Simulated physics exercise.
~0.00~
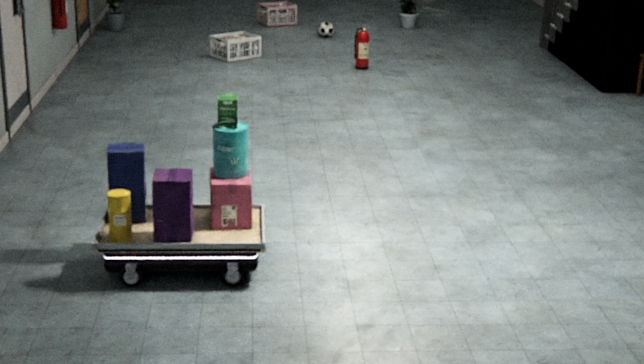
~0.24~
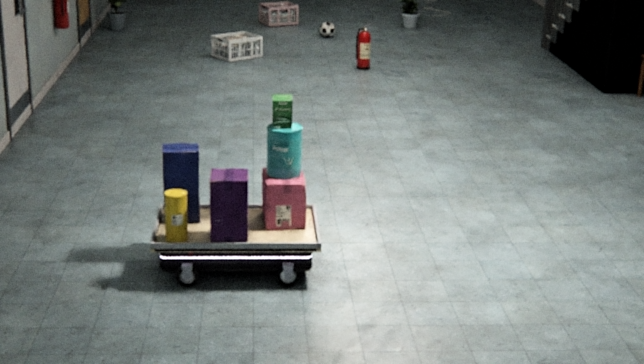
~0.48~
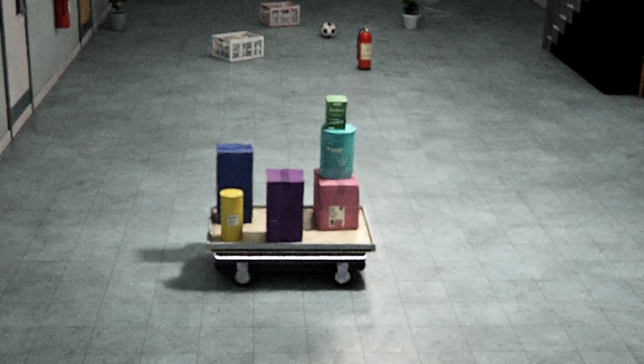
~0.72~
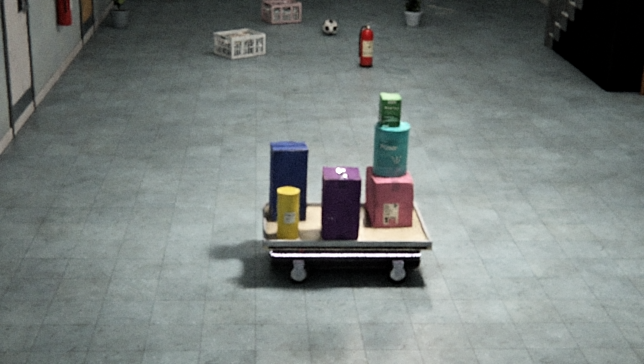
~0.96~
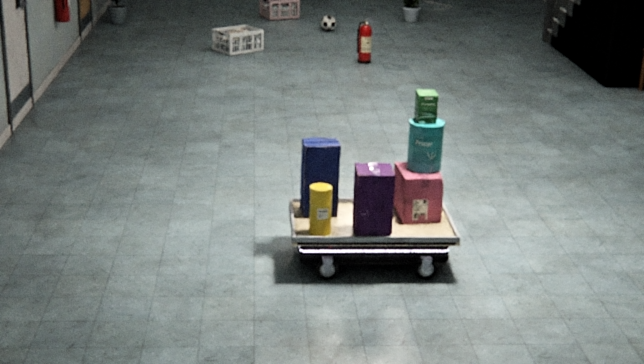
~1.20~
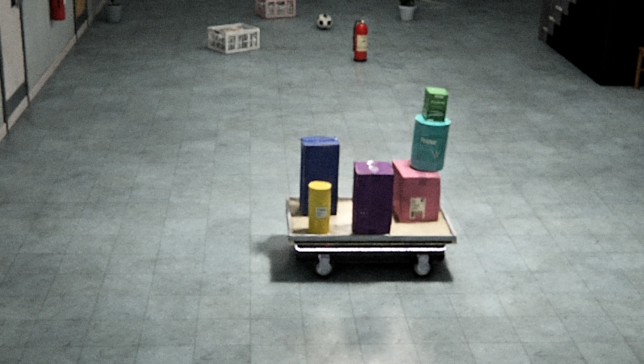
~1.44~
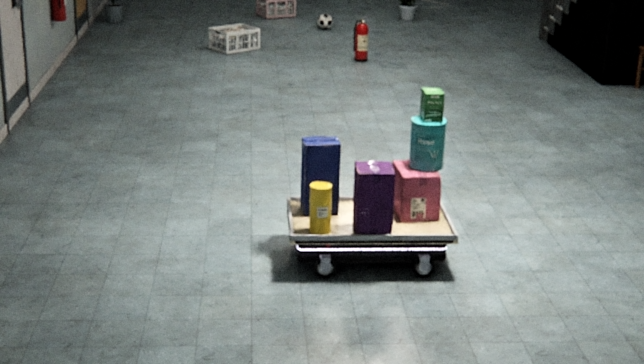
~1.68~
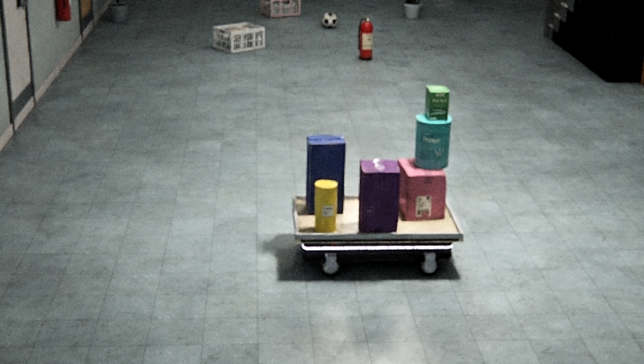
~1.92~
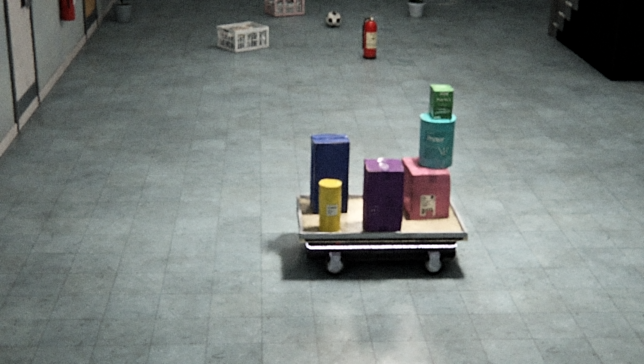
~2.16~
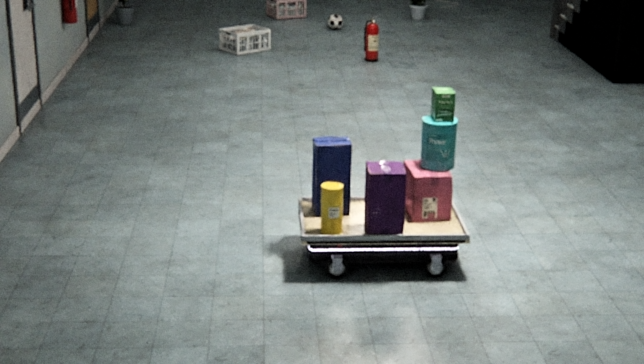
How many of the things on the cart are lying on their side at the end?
None of them are lying on their side; everything on the cart is still upright.
